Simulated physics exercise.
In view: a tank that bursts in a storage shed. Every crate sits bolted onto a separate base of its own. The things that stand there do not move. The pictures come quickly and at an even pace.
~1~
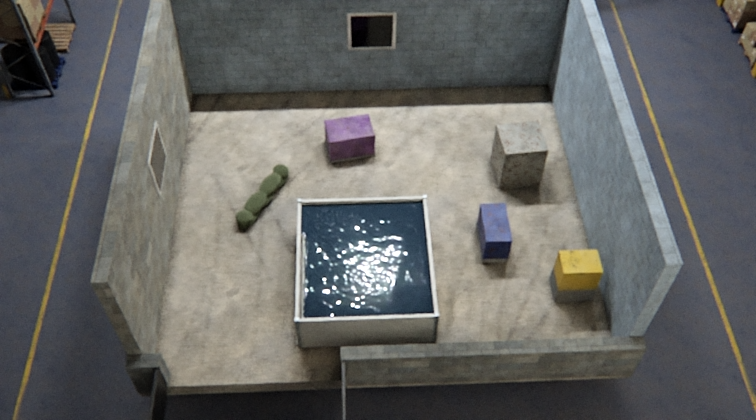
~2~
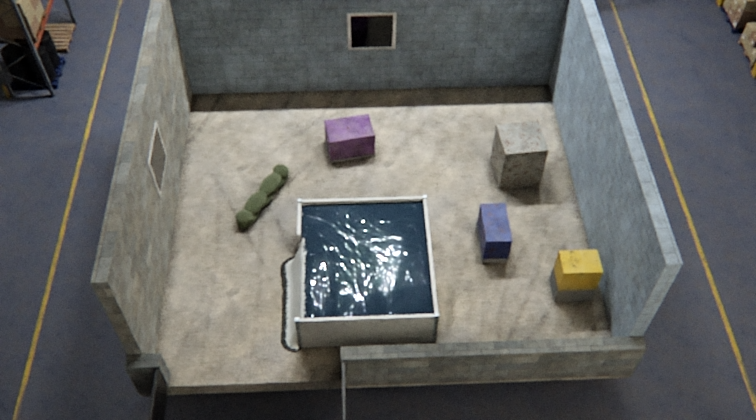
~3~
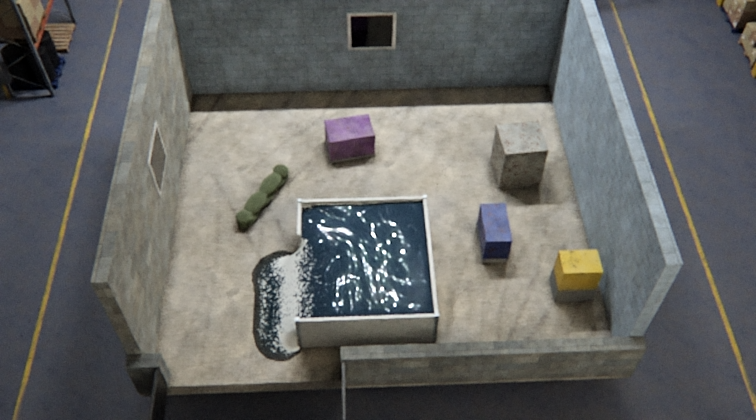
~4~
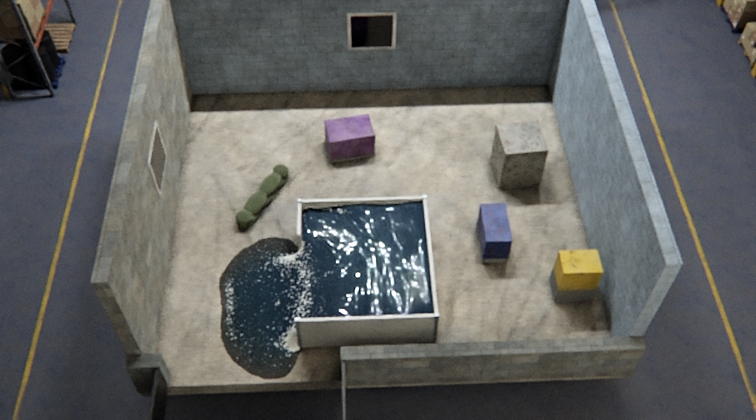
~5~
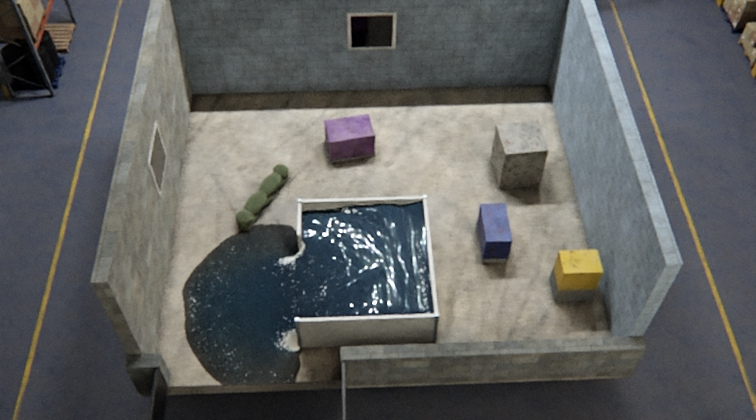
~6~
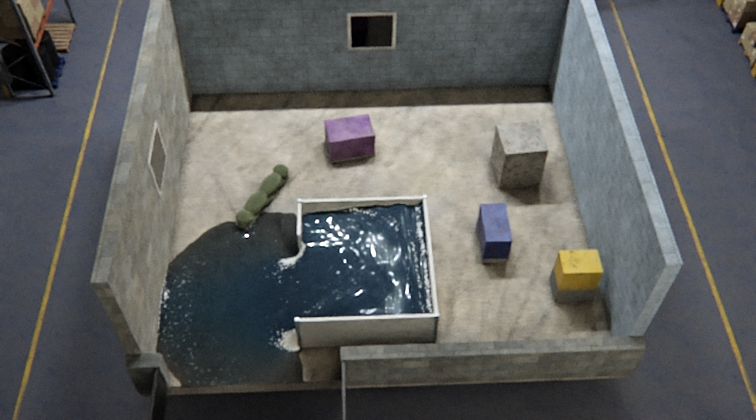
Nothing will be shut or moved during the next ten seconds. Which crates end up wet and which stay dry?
In the end the blue crate is protected, the yellow crate is protected, the purple crate is exposed.
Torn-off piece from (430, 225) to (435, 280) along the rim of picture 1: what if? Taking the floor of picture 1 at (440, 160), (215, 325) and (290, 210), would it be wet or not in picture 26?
Spot one inundated, spot two spared, spot three spared.
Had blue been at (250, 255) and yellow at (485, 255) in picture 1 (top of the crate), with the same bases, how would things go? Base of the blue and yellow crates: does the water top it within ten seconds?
Result - blue crate is overtopped, yellow crate is missed.
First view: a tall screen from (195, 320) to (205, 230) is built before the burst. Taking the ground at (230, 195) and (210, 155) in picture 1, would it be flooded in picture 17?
Reached, reached.
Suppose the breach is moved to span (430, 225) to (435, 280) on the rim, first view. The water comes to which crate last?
Answer: The purple crate.
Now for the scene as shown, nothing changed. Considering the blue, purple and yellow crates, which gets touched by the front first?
The purple one, I say.
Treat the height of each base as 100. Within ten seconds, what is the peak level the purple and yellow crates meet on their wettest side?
Around 210 in a hundred for the first and 20 in a hundred for the second.
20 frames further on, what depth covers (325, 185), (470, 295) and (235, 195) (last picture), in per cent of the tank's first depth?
Roughly 0, 0 and 12 per cent, in turn.
A moment on, water covers 20 % of the floor; the blue crate not reached, the yellow crate not reached, the purple crate not reached.
Next, water covers 25 % of the floor; the blue crate not reached, the yellow crate not reached, the purple crate not reached.
Then, water covers 35 % of the floor; the blue crate not reached, the yellow crate not reached, the purple crate water round its plinth.
Later, water covers 55 % of the floor; the blue crate not reached, the yellow crate not reached, the purple crate water round its plinth.
In the end, water covers 80 % of the floor; the blue crate stayed above the water, the yellow crate stayed above the water, the purple crate was topped.
